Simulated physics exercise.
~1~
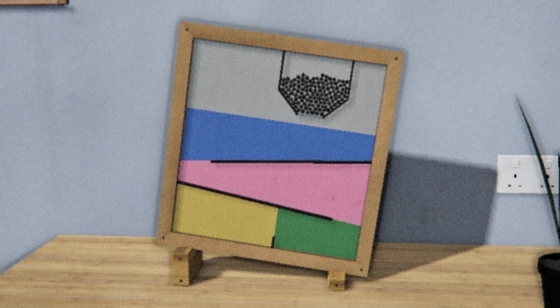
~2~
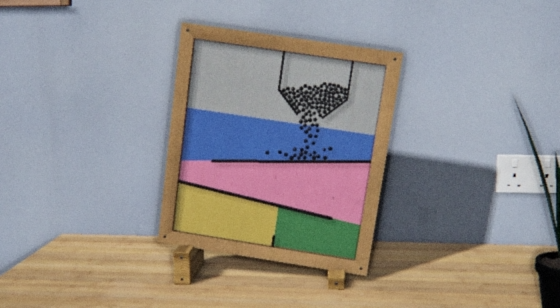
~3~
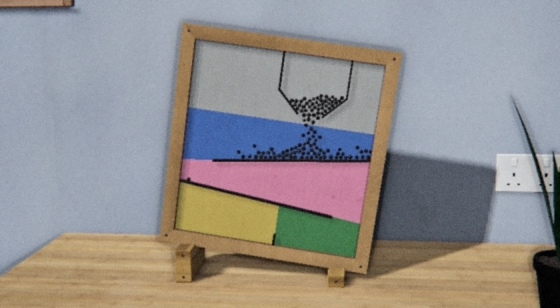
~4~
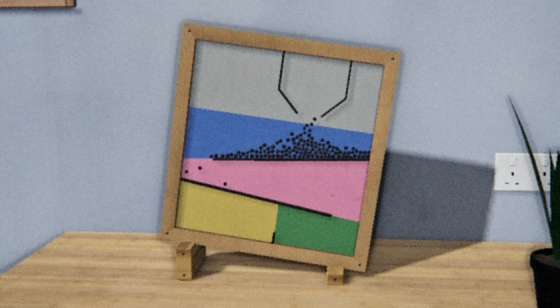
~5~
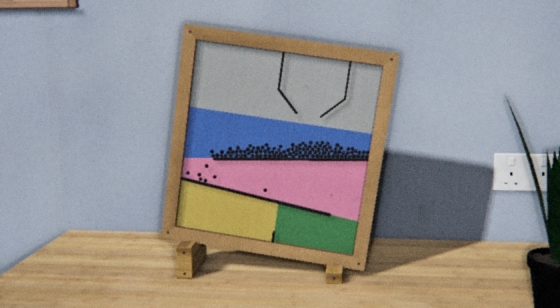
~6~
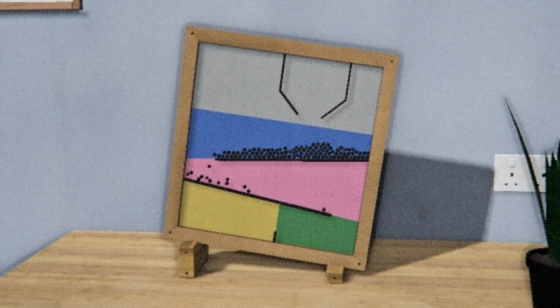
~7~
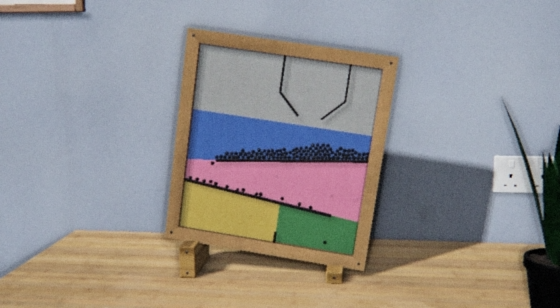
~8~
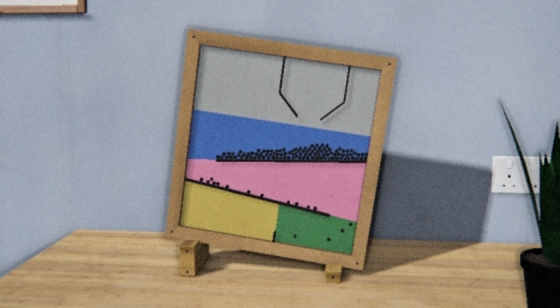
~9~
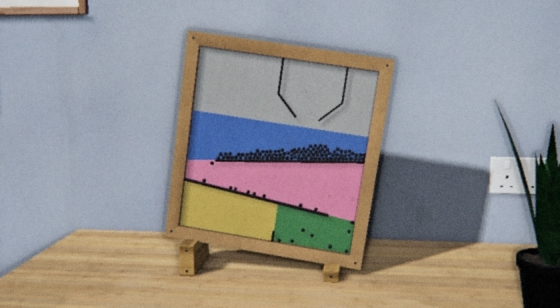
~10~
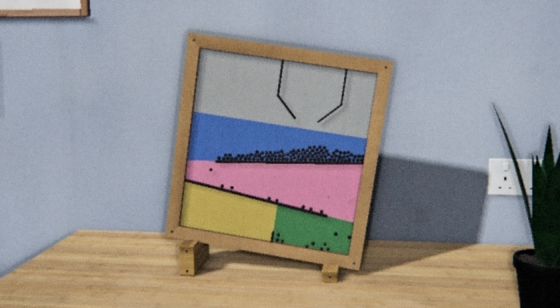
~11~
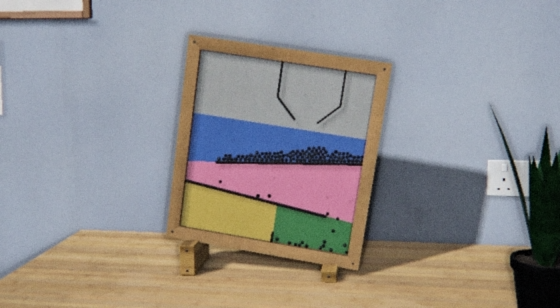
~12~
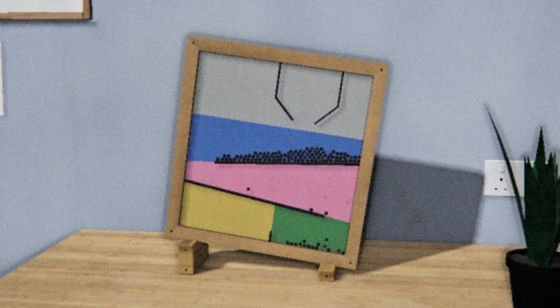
To begin with, small black beads fill a hopper at the top of a tilted wooden-framed panel painted grey, blue, pink, yellow and green. They then pour down through the hopper's open bottom and spread along a dark ledge at the base of the blue section. As the hopper empties, a few beads spill past the ledge's left end into the pink section. These roll rightward down a sloping bar and drop into the green corner. Finally, most beads lie heaped on the blue ledge, some sit scattered in green, and yellow stays empty.
